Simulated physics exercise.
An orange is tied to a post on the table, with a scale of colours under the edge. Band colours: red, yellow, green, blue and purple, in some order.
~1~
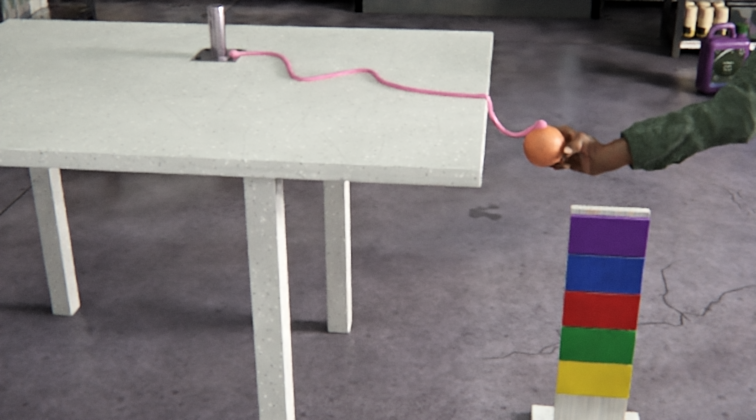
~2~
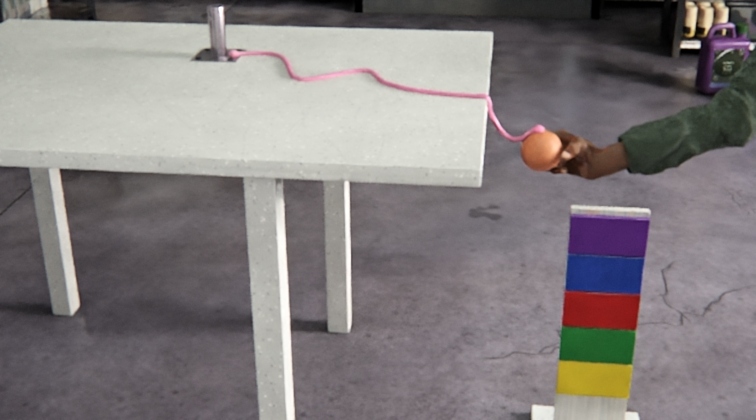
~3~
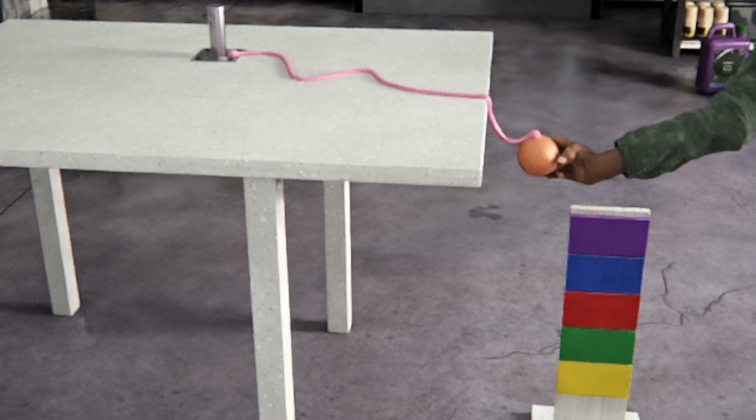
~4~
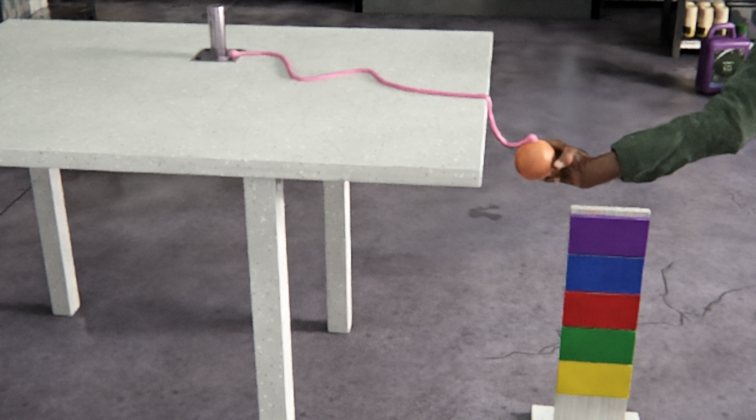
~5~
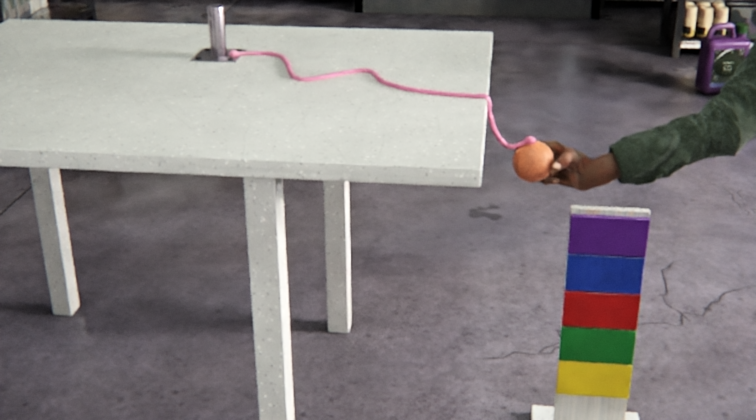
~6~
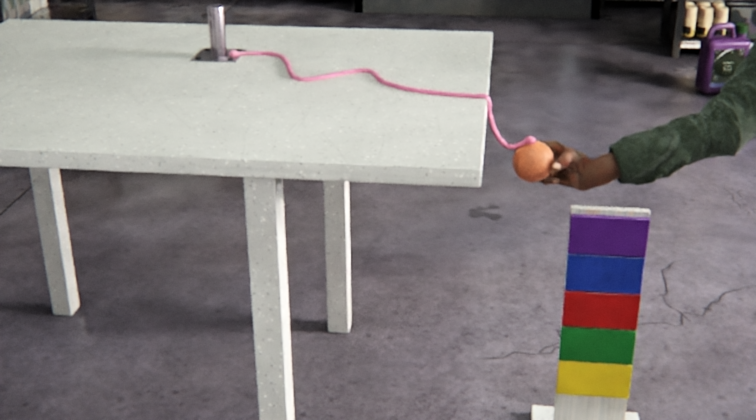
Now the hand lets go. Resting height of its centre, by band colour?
Blue.
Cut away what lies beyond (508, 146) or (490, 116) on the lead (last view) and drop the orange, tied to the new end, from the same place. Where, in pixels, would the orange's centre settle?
It would end up close to (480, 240), then close to (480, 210).
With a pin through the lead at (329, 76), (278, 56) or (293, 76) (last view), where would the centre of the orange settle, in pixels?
It comes to rest around (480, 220), (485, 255) and (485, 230) respectively.
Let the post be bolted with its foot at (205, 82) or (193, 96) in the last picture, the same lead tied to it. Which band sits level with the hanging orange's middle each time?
Trial 1 - red; trial 2 - red.
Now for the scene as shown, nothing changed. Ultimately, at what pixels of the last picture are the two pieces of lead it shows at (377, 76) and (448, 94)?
Well, the first one sits at (444, 80), and the second one sits at (489, 137).
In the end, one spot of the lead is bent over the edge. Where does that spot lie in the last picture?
About (402, 88).
Soon after, orange near (490, 254); level with blue.
Then, orange near (478, 253); level with blue.
At rest, orange near (484, 259); level with blue. At blue.
